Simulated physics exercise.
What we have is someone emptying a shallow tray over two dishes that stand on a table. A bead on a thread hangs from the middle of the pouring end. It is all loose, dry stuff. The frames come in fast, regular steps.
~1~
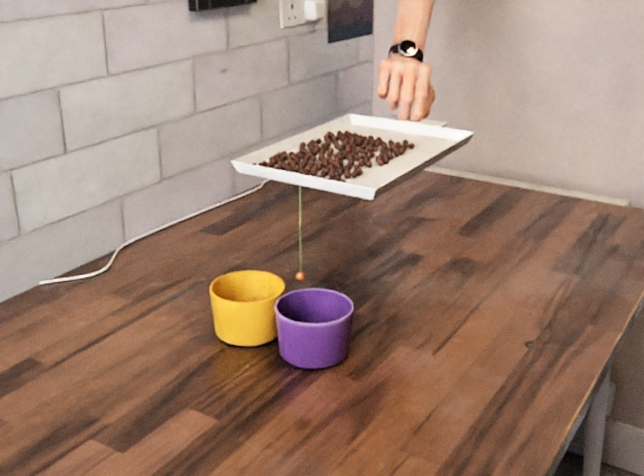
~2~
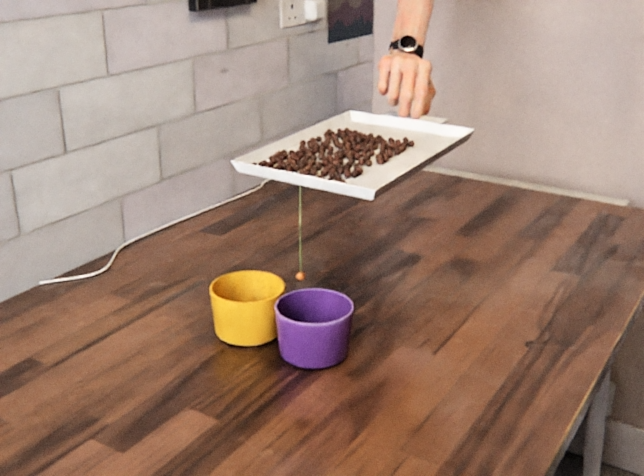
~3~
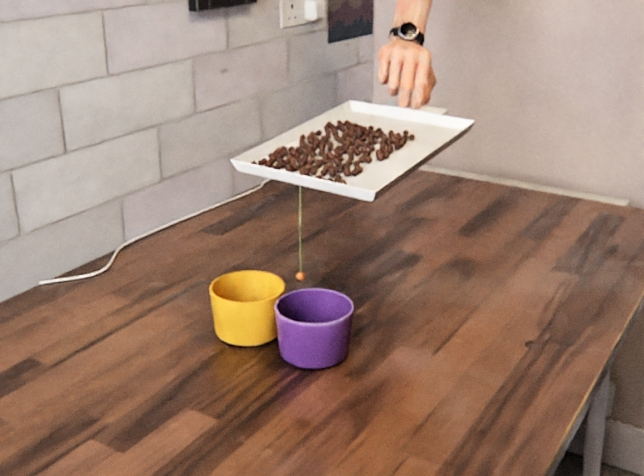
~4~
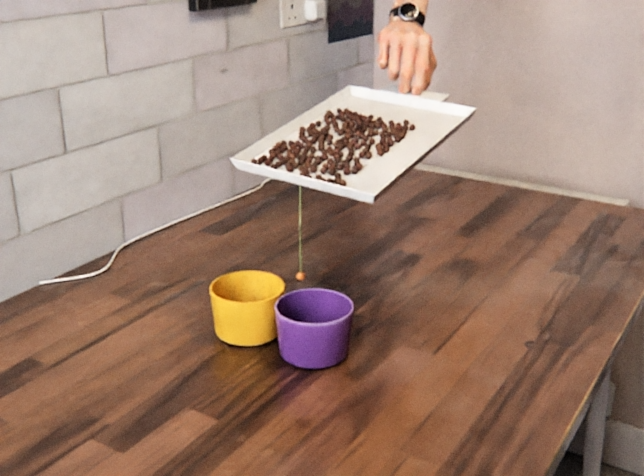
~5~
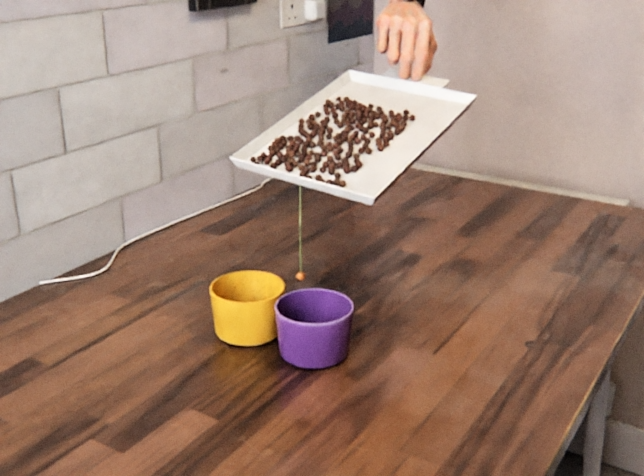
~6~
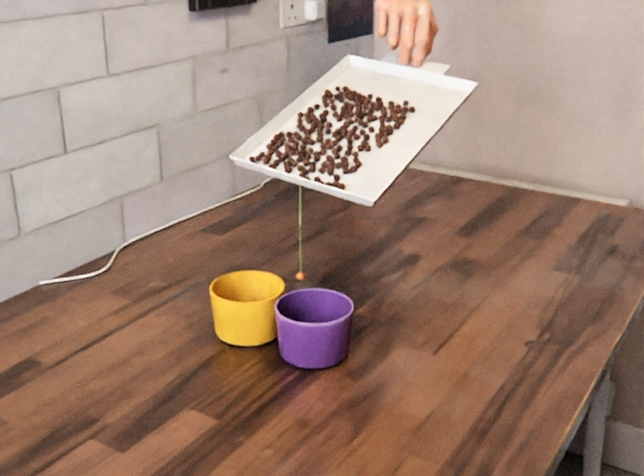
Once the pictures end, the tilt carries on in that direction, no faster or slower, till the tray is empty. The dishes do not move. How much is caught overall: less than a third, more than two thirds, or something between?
Together they catch between a third and two thirds.
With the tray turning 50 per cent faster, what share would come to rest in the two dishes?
Roughly 30 in a hundred.
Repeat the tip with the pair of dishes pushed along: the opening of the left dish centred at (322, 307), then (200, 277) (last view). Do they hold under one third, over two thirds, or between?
At the first place over two thirds, at the second under a third.
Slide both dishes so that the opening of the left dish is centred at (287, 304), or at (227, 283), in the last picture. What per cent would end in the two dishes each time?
In turn 90 and 30 in a hundred.
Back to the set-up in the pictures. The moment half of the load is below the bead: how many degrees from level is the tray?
Near 80 degrees.
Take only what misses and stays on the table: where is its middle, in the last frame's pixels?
At about (375, 389).
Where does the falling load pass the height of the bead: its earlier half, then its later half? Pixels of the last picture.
Around (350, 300) and then (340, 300).
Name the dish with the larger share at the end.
That is the dish on the right.
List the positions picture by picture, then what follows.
The first frame shows corners of the pouring end at (238, 161) and (373, 187), level; middle of the load at (339, 154), allspice berries; left dish at (226, 319); right dish at (293, 341); bead on its thread at (301, 276).
The second frame shows corners of the pouring end at (238, 160) and (373, 188), level; middle of the load at (339, 153).
The third frame shows corners of the pouring end at (238, 159) and (372, 189), tipped barely, lowest at the right corner; middle of the load at (339, 149).
The fourth frame shows corners of the pouring end at (237, 158) and (372, 192), tipped a little, lowest at the right corner; middle of the load at (339, 142).
The fifth frame shows corners of the pouring end at (237, 156) and (372, 194), tipped a little, lowest at the right corner; middle of the load at (339, 136).
The sixth frame shows corners of the pouring end at (236, 155) and (372, 196), tipped clearly, lowest at the right corner; middle of the load at (338, 131), about a quarter on the move; left dish at (226, 319); right dish at (293, 341).
Soon, tray tipped steeply; about two thirds on the tray; a small part in the right dish; a stray few in the left dish; a small part outside both; a small part in the air.
A while on, tray tipped past a quarter turn; about half in the right dish; a stray few in the left dish; about half outside both; a stray few in the air.
Towards the end, tray tipped past a quarter turn; about half in the right dish; a stray few in the left dish; about half outside both.
Finally, tray tipped past a quarter turn; about half in the right dish; a stray few in the left dish; about half outside both.
